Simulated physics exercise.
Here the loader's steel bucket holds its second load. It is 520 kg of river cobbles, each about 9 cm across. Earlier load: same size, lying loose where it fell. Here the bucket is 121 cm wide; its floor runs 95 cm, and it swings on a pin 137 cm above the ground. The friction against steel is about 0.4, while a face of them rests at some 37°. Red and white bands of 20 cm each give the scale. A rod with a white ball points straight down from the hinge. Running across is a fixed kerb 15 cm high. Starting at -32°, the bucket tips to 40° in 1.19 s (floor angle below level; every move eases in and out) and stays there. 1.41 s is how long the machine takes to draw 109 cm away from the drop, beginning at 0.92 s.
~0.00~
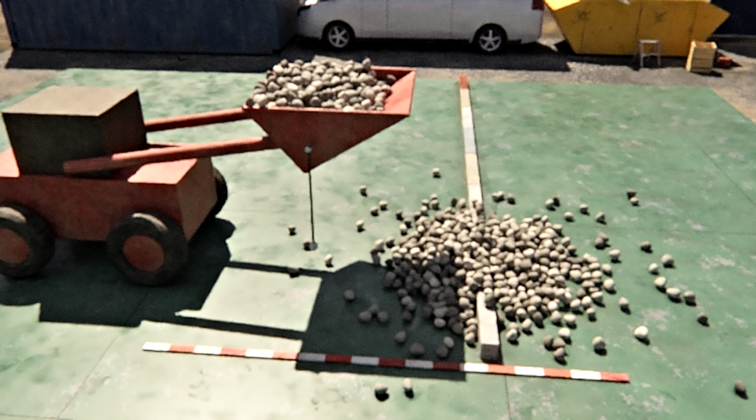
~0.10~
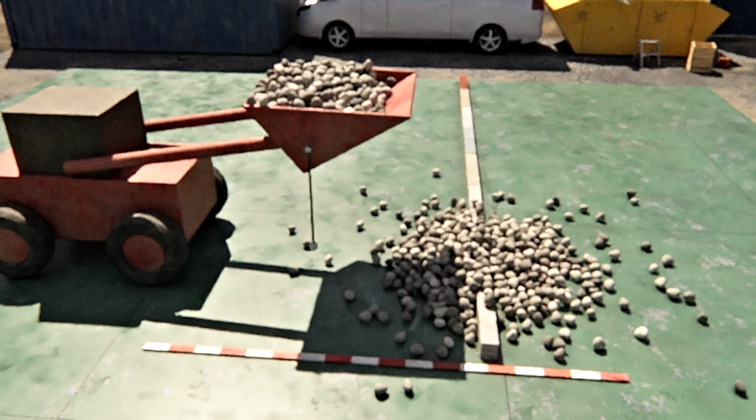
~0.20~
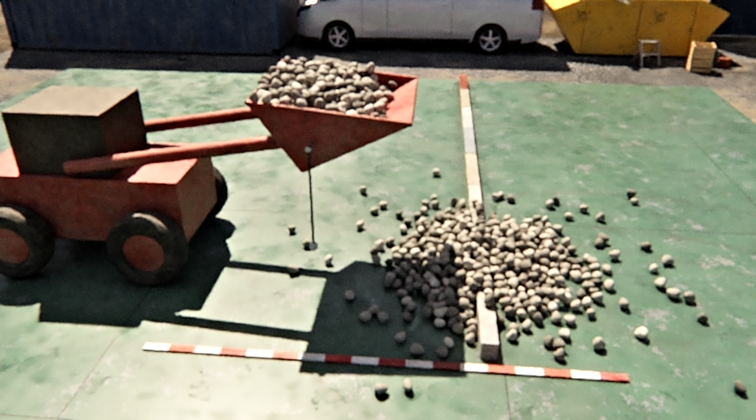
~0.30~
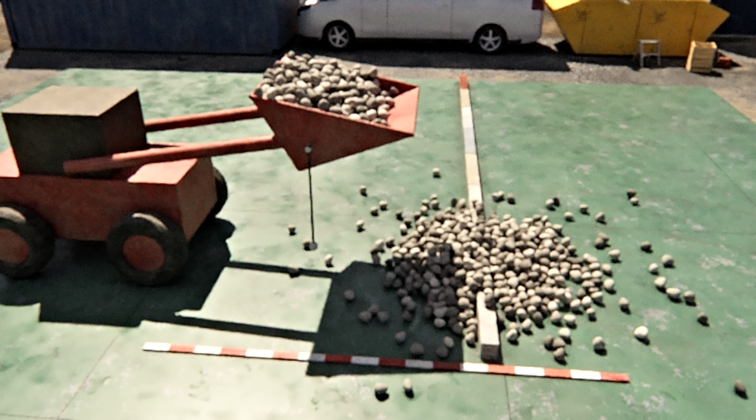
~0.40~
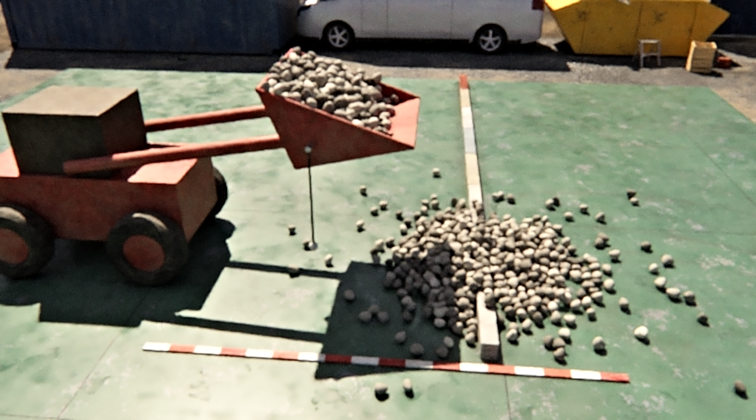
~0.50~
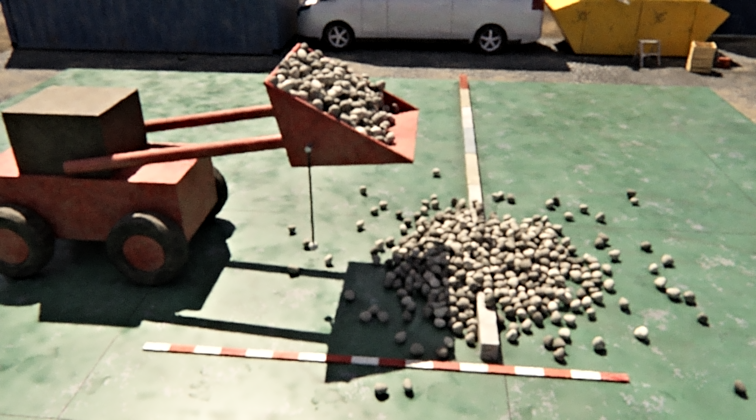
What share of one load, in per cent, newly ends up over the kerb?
0 %.
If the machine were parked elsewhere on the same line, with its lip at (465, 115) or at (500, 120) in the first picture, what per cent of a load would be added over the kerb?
First place about 20 %, second about 45 %.
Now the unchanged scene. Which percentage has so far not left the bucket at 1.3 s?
It still holds about 40 per cent.
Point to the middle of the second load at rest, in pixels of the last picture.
I'd point to about (398, 249).
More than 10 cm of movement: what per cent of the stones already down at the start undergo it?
Close to 5 per cent.
After 0.9 s the floor is at 29°; in per cent of one load, 99 in the bucket, 58 on this side of the kerb, 44 over the kerb; the foremost stones are at (686, 267).
After 1.3 s the floor is at 40°; in per cent of one load, 38 in the bucket, 119 on this side of the kerb, 44 over the kerb; the foremost stones are at (686, 267).
After 2.8 s the floor is at 40°; in per cent of one load, 0 in the bucket, 156 on this side of the kerb, 44 over the kerb; the foremost stones are at (686, 267).
After 5.4 s the floor is at 40°; in per cent of one load, 0 in the bucket, 156 on this side of the kerb, 44 over the kerb; the foremost stones are at (686, 267). Net gain over the kerb, 0.
